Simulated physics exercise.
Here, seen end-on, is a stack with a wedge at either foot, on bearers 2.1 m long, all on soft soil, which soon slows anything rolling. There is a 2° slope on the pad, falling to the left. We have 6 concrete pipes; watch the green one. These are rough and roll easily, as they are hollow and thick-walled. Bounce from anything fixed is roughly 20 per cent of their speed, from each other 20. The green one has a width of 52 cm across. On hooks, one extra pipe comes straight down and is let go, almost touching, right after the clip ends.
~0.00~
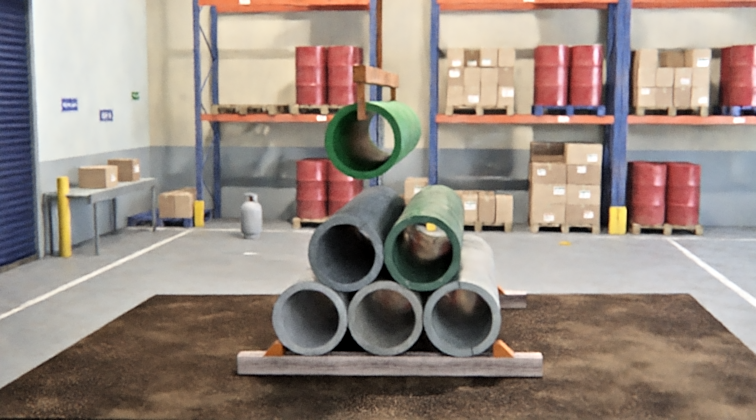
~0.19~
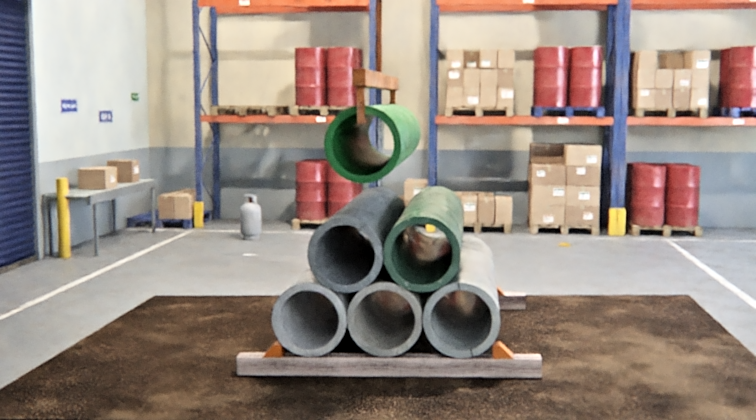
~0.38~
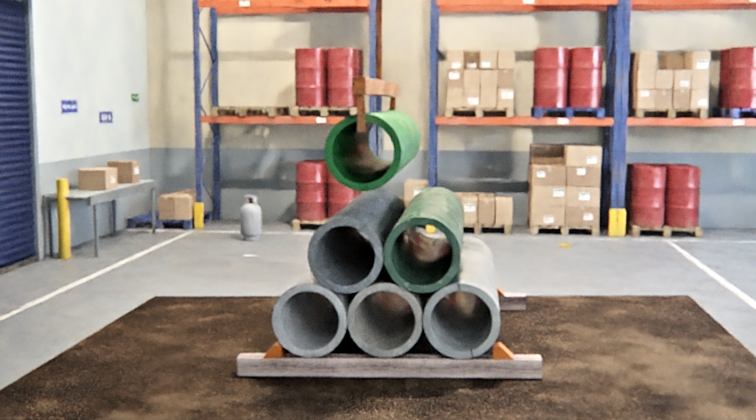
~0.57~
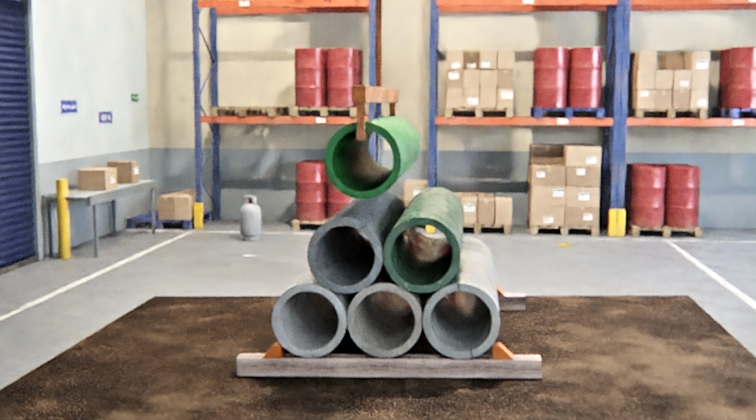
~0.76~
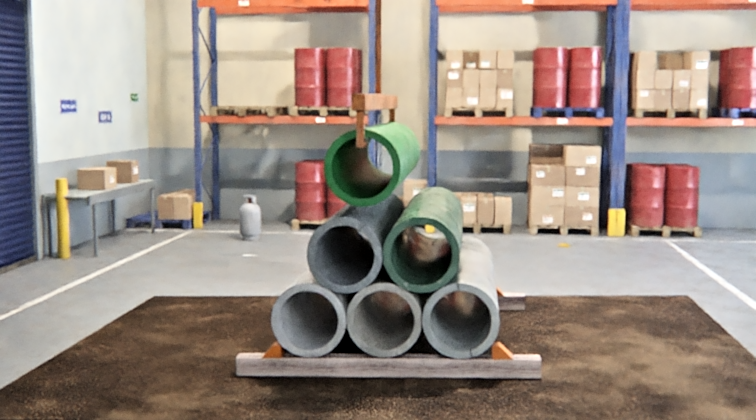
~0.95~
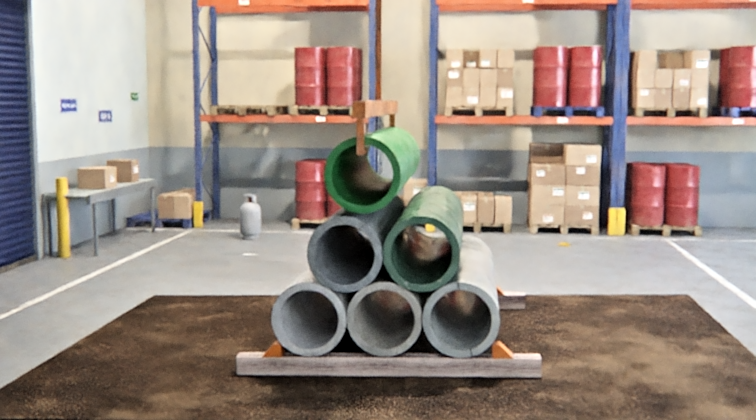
A stack of thick-walled pipes, seen end-on from a fixed view, sits on a dark brown patch of ground in a warehouse with racks of red drums and cardboard boxes behind. Three grey pipes form the bottom row, with a grey one and a dark green one above, wedged at either foot. A brighter green pipe, hanging from an orange-brown lifting piece, lowers slowly and slightly toward the pair.
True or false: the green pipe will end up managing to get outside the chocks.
False.
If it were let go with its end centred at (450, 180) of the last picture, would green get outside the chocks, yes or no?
Note: Green - yes, it would.
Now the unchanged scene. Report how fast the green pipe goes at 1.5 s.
Estimated speed near 0.3 m/s.
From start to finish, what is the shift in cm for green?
Displacement for green: 35.
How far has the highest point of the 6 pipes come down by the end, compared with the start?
30 cm.
Then, 1.5 s in, green is up on others, 70 cm inside the right chock, rolling right; 0 past a chock so far.
Then, 2.0 s in, green is up on others, 70 cm inside the left chock; 0 past a chock so far.
In the end (2.6 s), green is up on others, 75 cm inside the right chock; 0 past a chock so far.
